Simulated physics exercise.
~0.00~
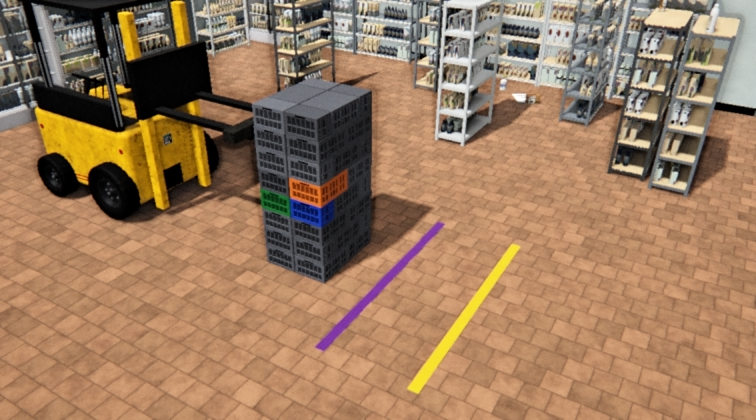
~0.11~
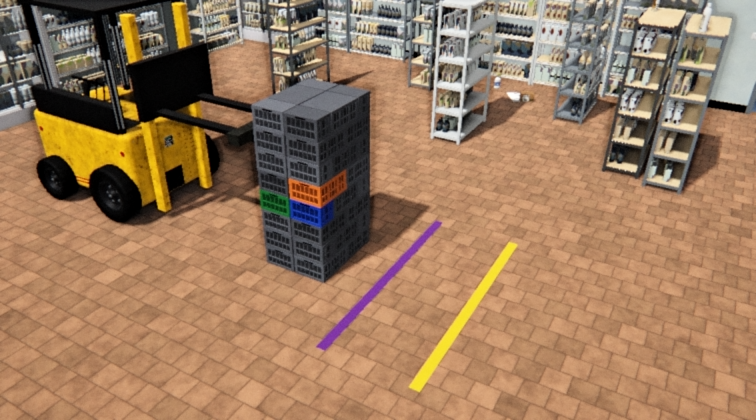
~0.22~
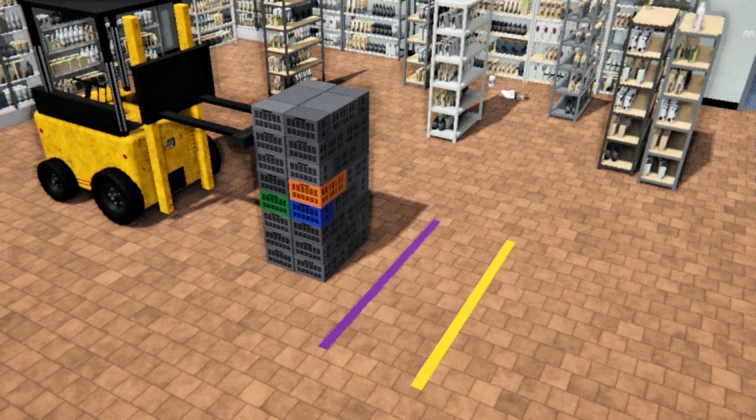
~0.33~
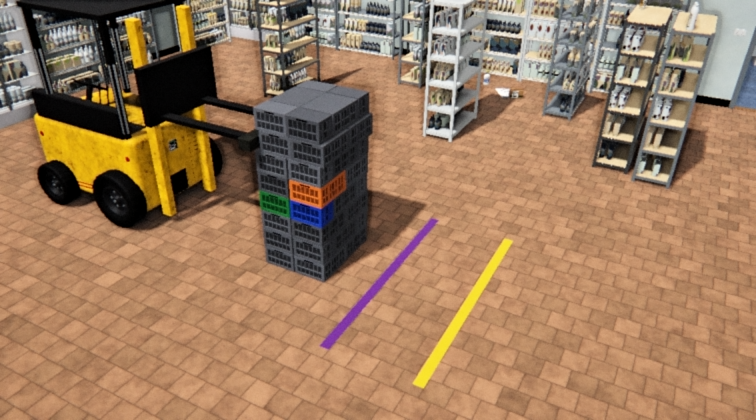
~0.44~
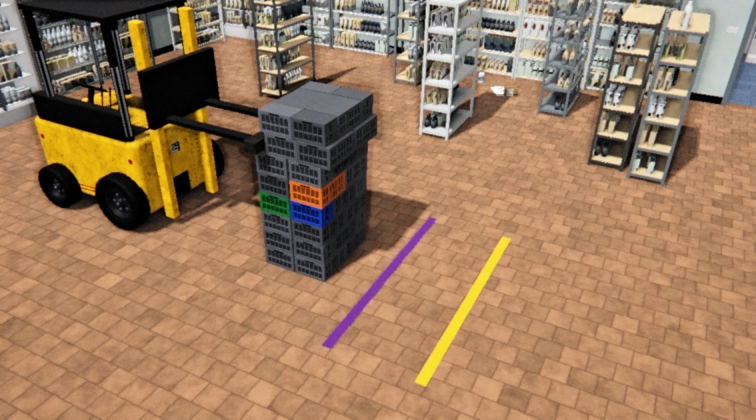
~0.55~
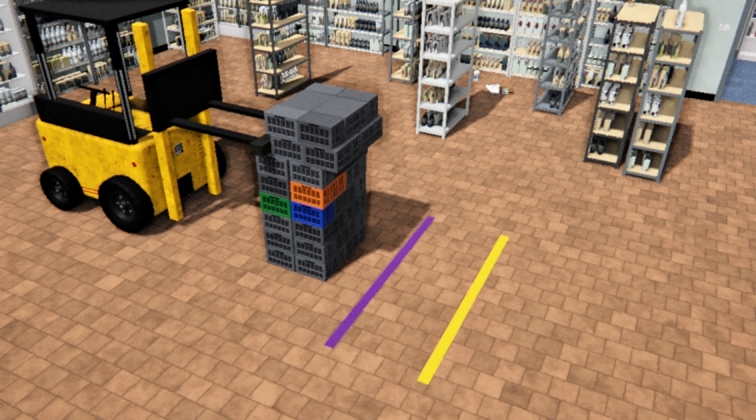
The clip opens on a shop floor where a yellow forklift faces a tall stack of dark crates, with purple and yellow lines to the right. The forks edge up to the stack, then push its upper crates gradually rightward, while the green, orange and blue crates lower down barely move.
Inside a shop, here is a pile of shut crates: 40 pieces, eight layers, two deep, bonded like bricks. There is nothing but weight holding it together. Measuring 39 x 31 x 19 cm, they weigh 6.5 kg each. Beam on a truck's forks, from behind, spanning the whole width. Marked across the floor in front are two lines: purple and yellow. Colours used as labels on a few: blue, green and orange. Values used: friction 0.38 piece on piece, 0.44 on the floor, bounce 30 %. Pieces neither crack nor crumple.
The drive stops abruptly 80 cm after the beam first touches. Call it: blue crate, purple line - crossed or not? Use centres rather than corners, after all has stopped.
Crossed.
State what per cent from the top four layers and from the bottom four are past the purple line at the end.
That's 80% up top and 20% at the bottom.
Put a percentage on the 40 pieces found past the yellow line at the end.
Result: Around 30 per cent.
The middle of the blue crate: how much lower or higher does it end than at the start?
About 30 cm lower.
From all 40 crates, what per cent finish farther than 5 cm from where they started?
Displaced: 60 %.
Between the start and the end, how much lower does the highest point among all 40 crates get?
By about 40 cm, start to end.
After 0.96 s, none of the 40 crates past the purple line, 25 disturbed; blue crate 6° from how it stood; orange crate 6° from how it stood.
After 1.54 s, 5 of the 40 crates past the purple line; blue crate 20° from how it stood; orange crate 20° from how it stood.
After 2.04 s, 18 of the 40 crates past the purple line; blue crate 54° from how it stood, 18 cm lower; orange crate 54° from how it stood, 26 cm lower.
After 2.54 s, 20 of the 40 crates past the purple line; blue crate on its side; orange crate on its side.
In the end (4.4 s), 20 of the 40 crates past the purple line; blue crate on its side; orange crate upside down; green crate unmoved. From the last view, middles, blue crate near (418, 267), orange crate near (458, 298).
